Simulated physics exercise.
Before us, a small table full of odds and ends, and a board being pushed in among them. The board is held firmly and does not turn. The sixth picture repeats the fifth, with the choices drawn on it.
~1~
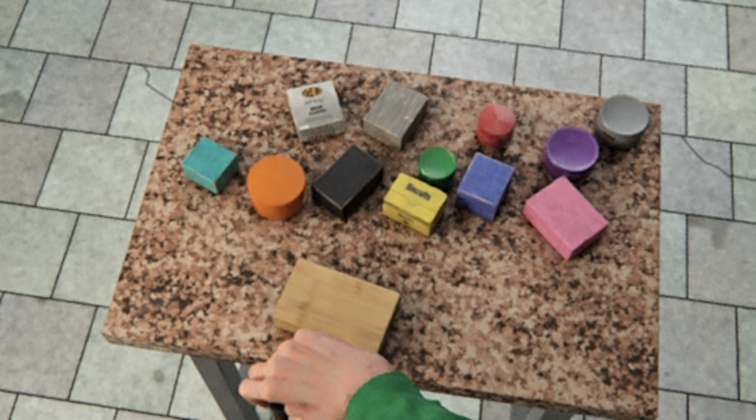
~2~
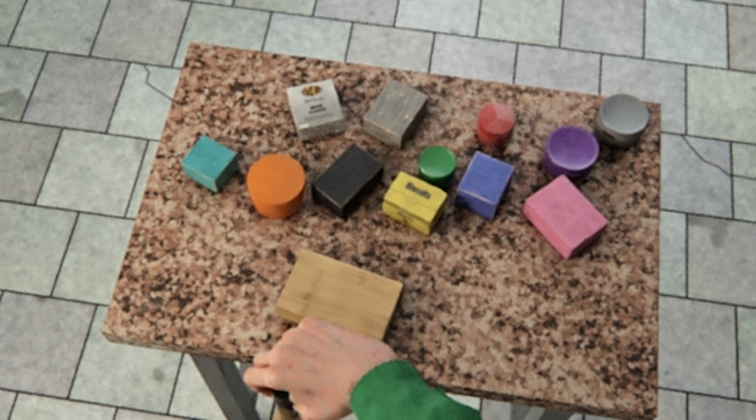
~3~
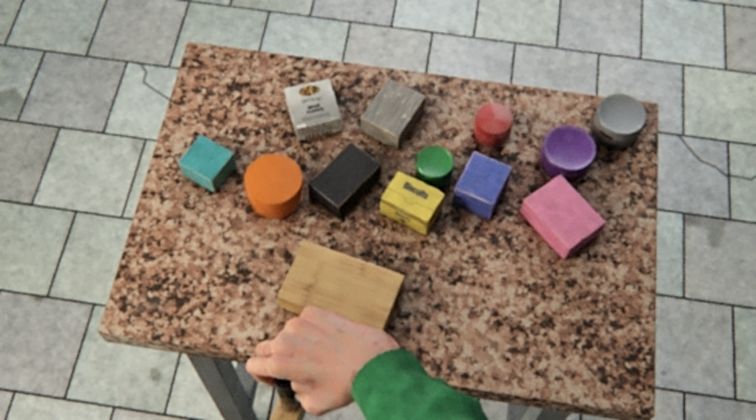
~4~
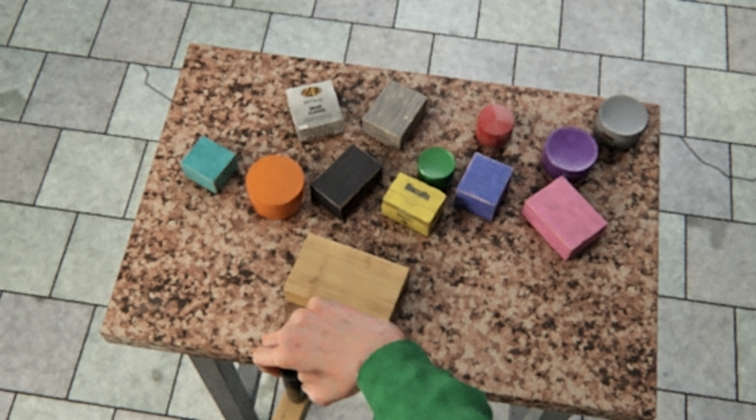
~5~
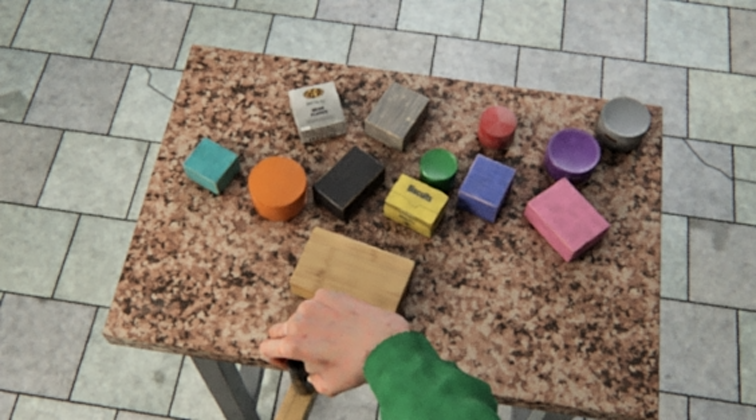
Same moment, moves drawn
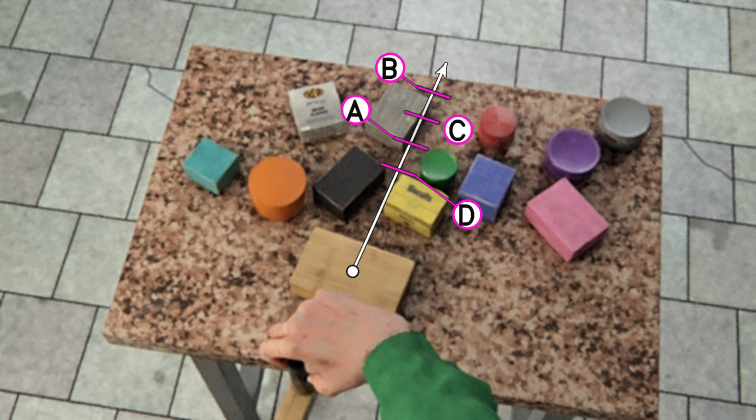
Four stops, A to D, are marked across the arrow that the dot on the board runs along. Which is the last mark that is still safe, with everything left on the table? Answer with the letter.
No farther than D.
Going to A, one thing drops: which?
It is the grey block.
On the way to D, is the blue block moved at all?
No.
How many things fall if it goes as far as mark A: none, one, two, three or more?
One.
On the copy, A at (410, 143); B at (433, 92); C at (422, 118); D at (399, 170); the arrow from (353, 271) to (446, 64); the white dot at (353, 271).
On D. First, board (370, 238); black block (353, 167); grey tub (622, 125).
Then, board (388, 200); grey block (407, 95); green tub (451, 141).
Finally, board (398, 177); grey block (418, 75); green tub (460, 119); nothing has fallen.
By contrast, A drops the grey block; B drops the grey block, yellow packet, green tub and black block; C drops the grey block, green tub and black block.
